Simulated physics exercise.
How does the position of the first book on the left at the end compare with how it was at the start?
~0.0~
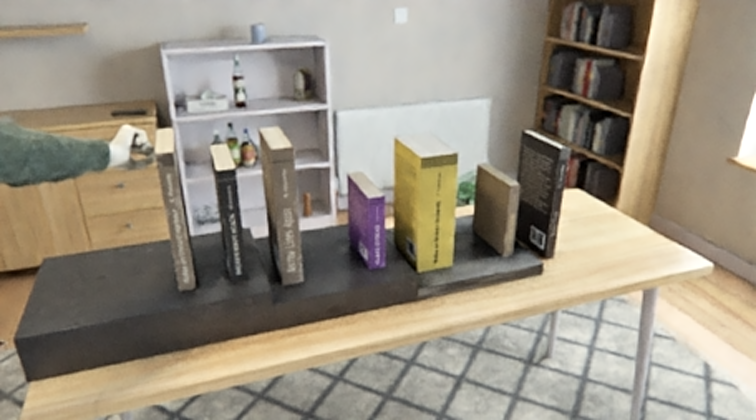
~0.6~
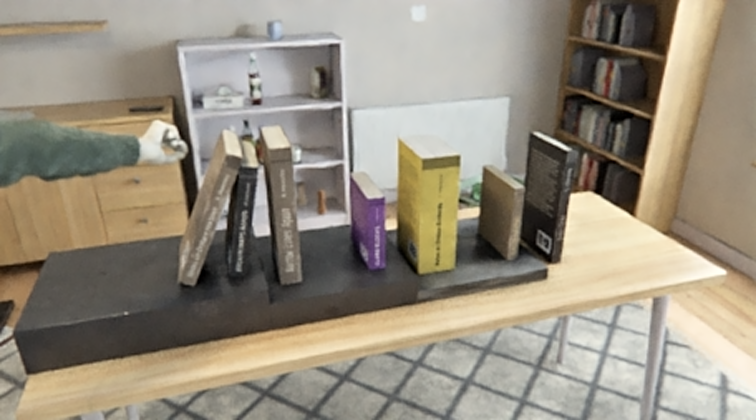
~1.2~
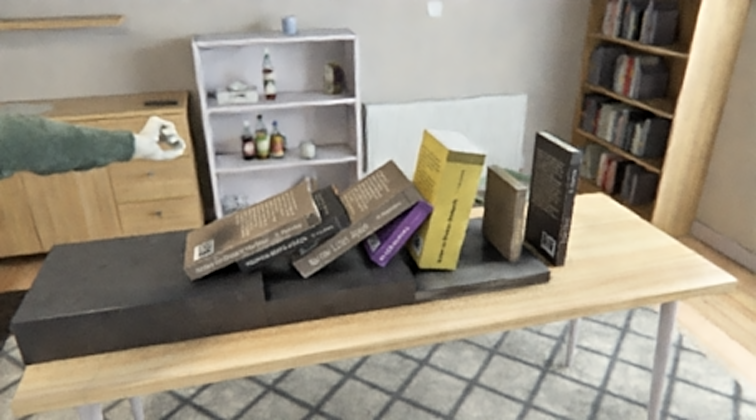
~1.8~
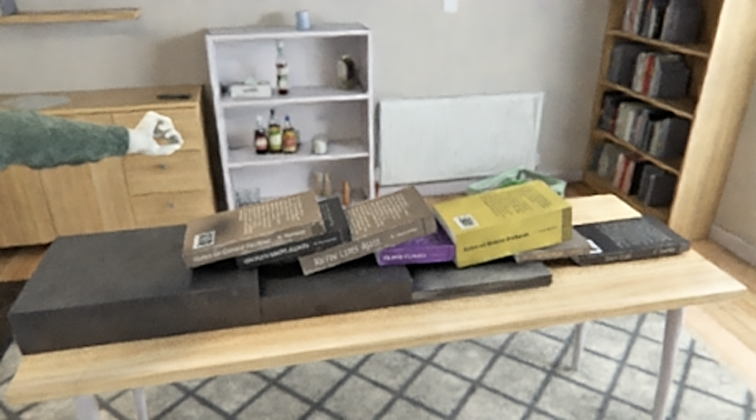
At the start the first book stands upright on the dark steps, and by the end it has fallen to the right and is on its side.
